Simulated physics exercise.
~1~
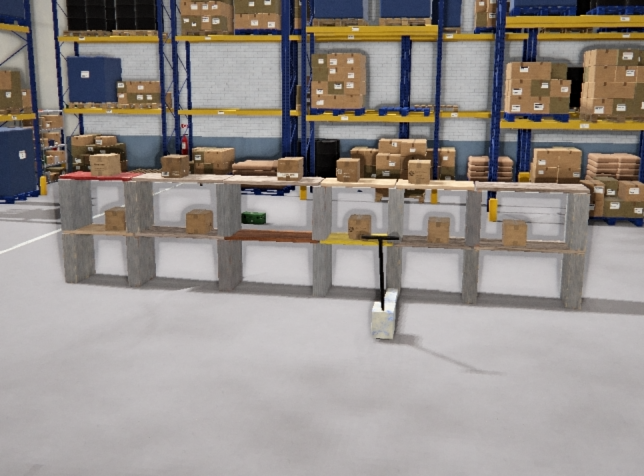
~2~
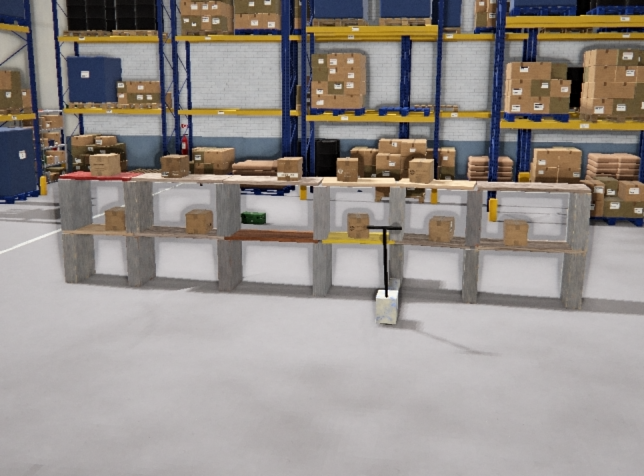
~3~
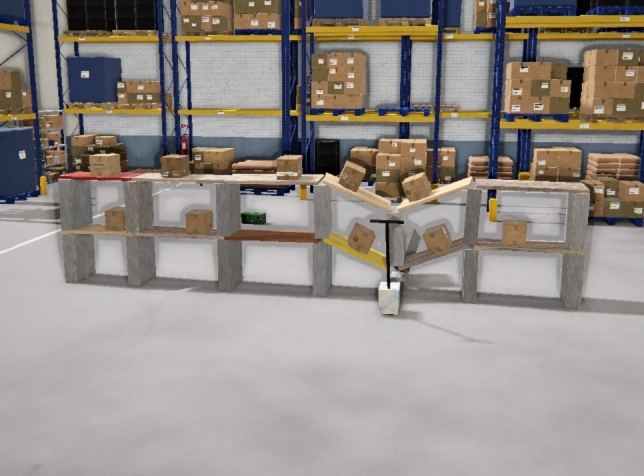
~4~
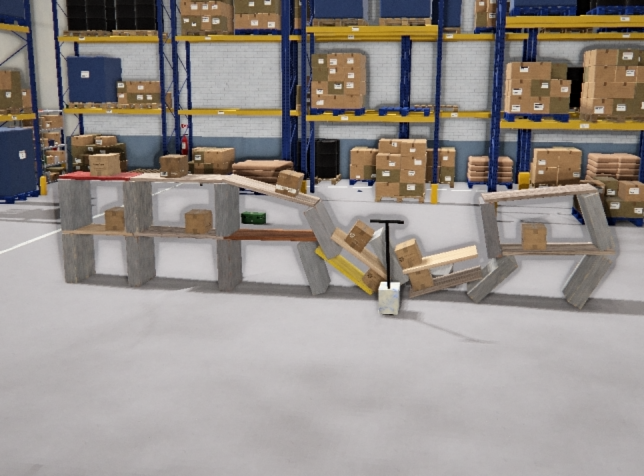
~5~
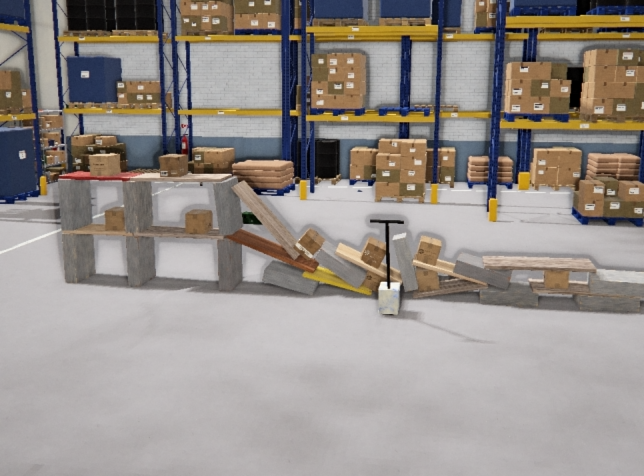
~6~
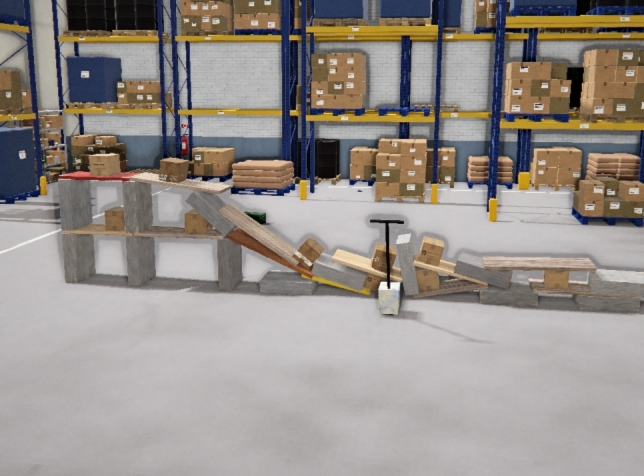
Small jack sliding into the foot of a makeshift two-tier shelf, its right and middle bays collapsing, left end still standing.
